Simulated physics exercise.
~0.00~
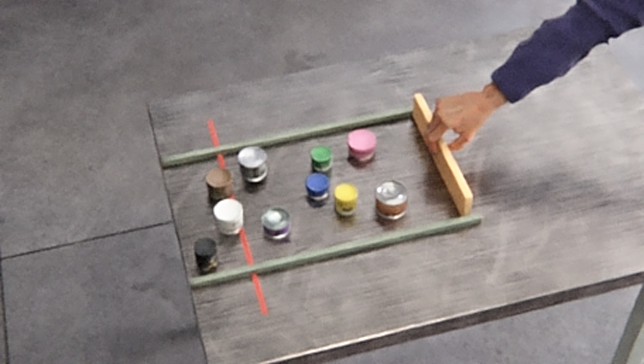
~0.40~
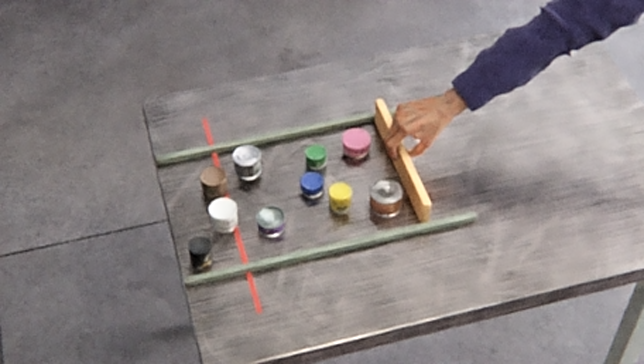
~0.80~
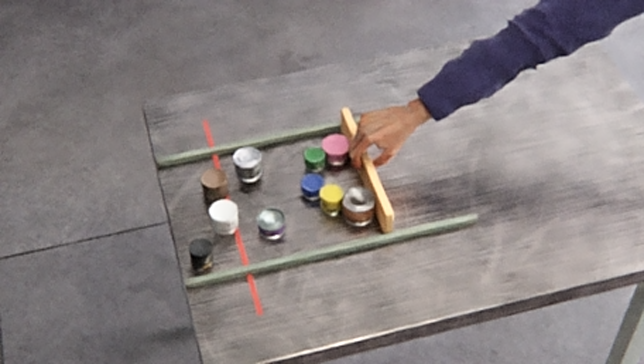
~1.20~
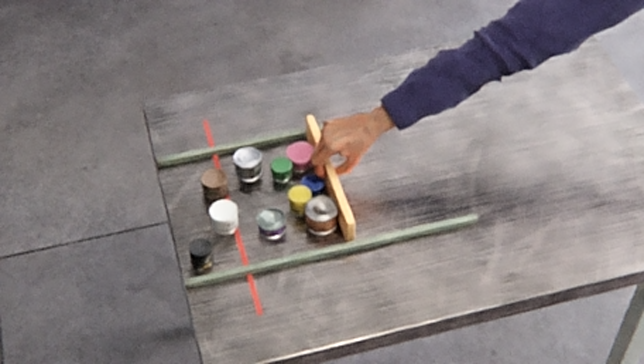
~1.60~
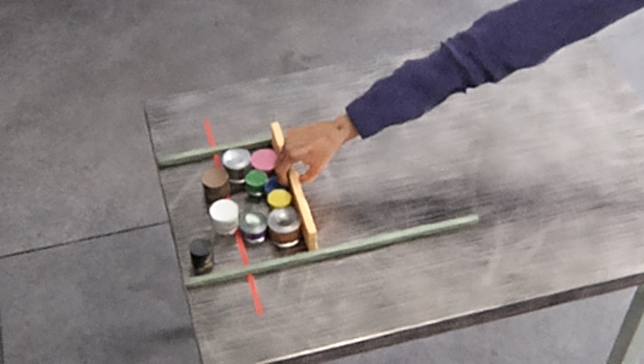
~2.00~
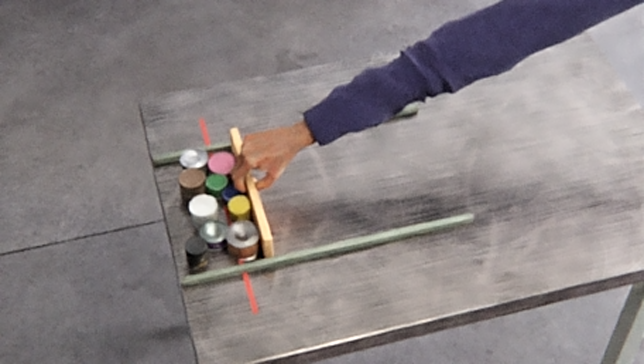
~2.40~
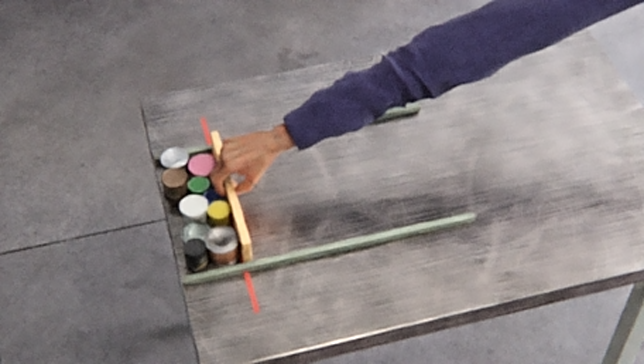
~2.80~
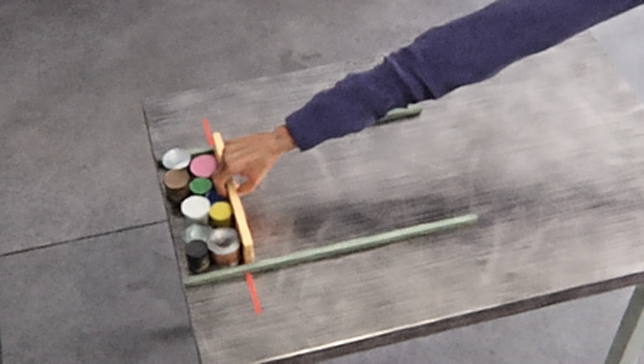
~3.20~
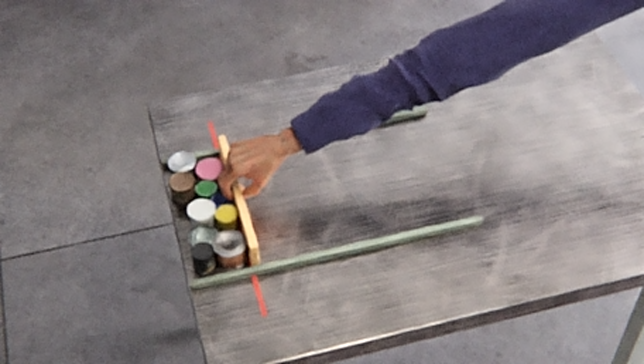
A hand slid an upright wooden board left along a channel between two green rails, sweeping a scatter of small paint pots toward the table's end. It stopped at the red tape with the pots packed together near the edge, and none fell off.
